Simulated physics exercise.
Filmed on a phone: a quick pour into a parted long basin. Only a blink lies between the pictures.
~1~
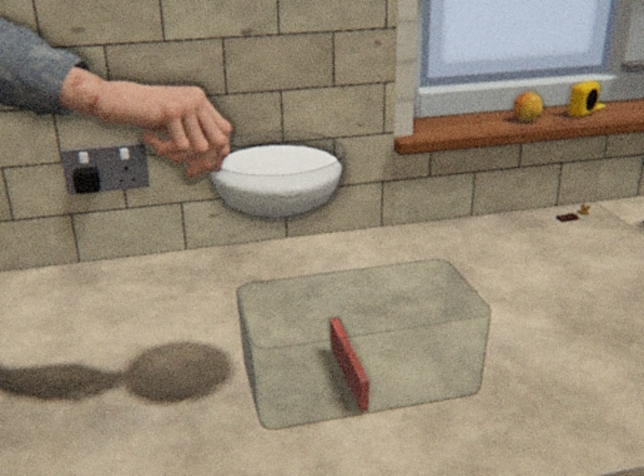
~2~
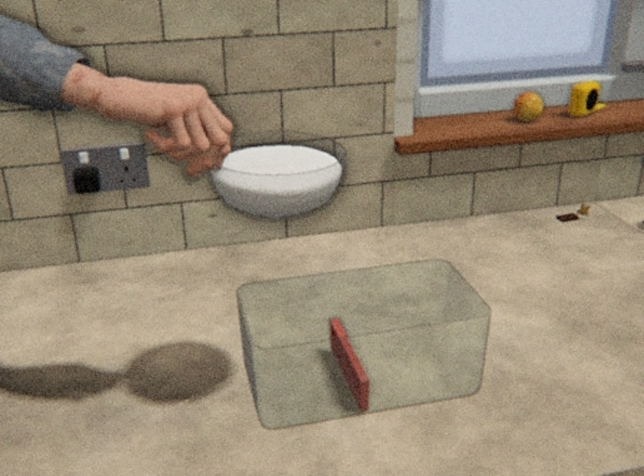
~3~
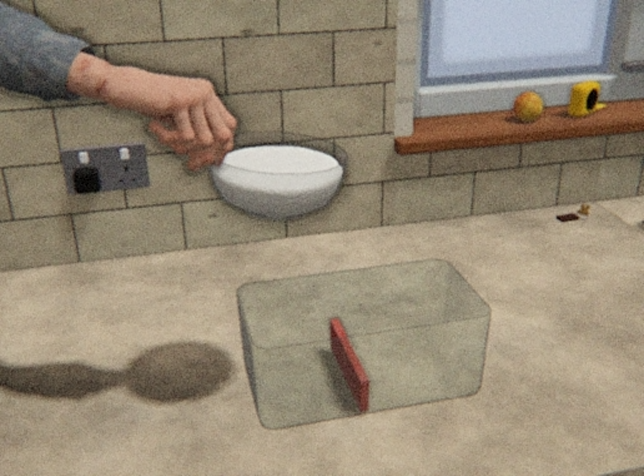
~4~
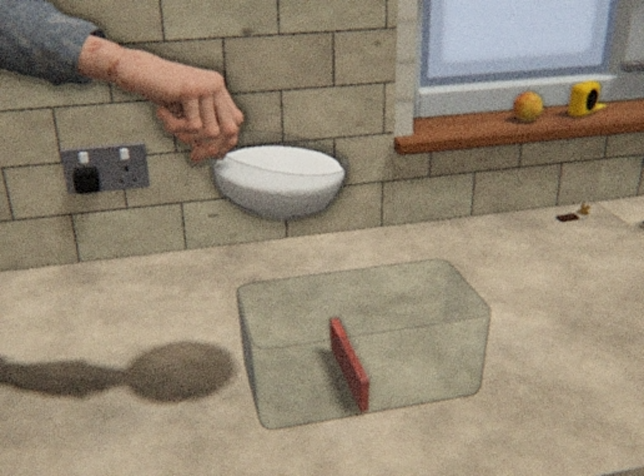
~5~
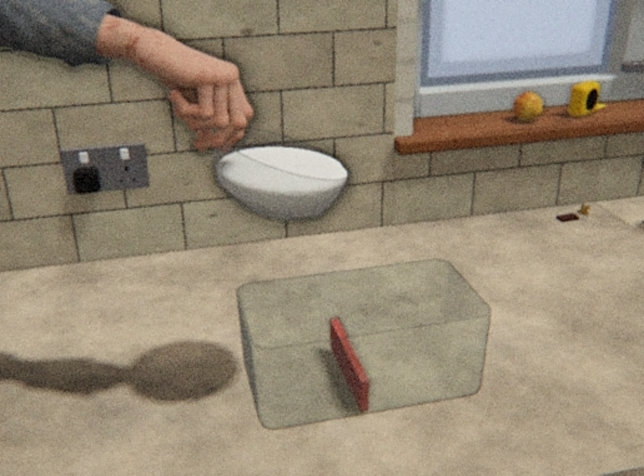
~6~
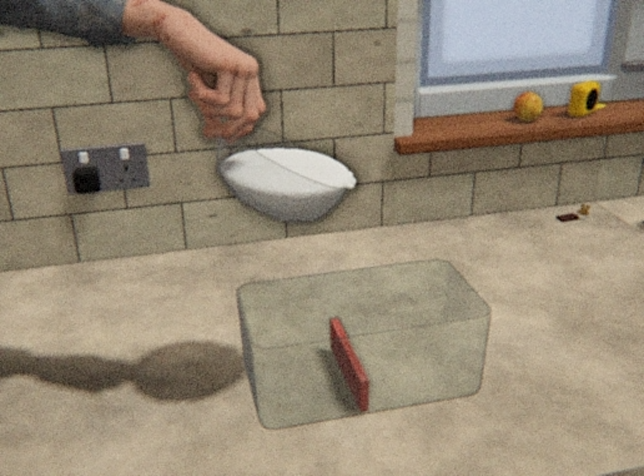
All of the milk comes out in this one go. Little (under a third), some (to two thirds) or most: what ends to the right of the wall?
In the end over two thirds is right of the wall.
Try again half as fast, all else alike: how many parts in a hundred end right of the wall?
Near 90 %.
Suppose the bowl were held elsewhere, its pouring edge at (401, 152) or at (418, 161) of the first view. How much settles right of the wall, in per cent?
The first gives 85 %, the second 80 %.
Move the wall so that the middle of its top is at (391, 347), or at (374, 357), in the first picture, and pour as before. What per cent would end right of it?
Roughly 40 per cent, and 60 per cent.
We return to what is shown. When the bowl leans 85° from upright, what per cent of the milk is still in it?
Close to 20 per cent.
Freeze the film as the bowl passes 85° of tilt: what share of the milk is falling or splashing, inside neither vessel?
Near 50 %.
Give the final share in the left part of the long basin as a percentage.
Roughly 15 in a hundred.
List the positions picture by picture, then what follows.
In the first picture, tilt 0°; pouring edge (342, 147); surface from (210, 171) to (338, 158); the long basin's rim runs from (244, 317) to (469, 286); the wall's top is at (348, 349).
In the second picture, tilt 1°; pouring edge (343, 148); surface from (211, 170) to (338, 159).
In the third picture, tilt 5°; pouring edge (344, 153); surface from (212, 169) to (339, 161).
In the fourth picture, tilt 11°; pouring edge (345, 160); surface from (214, 167) to (340, 163).
In the fifth picture, tilt 20°; pouring edge (346, 169); surface from (216, 167) to (343, 164).
In the sixth picture, tilt 29°; pouring edge (345, 181); surface from (220, 167) to (340, 172); 4 per cent is over the edge.
A moment on, the bowl is tipped on its side and 19 per cent is still to pour, 0 is left of the wall and 29 right of it.
Next, the bowl is tipped on its side and 2 per cent is still to pour, 9 is left of the wall and 81 right of it.
Then the bowl is tipped on its side and 0 per cent is still to pour, 14 is left of the wall and 84 right of it.
Later the bowl is tipped on its side and 0 per cent is still to pour, 14 is left of the wall and 84 right of it.
At rest 14 per cent lies left of the wall, 84 right of it and 2 outside.
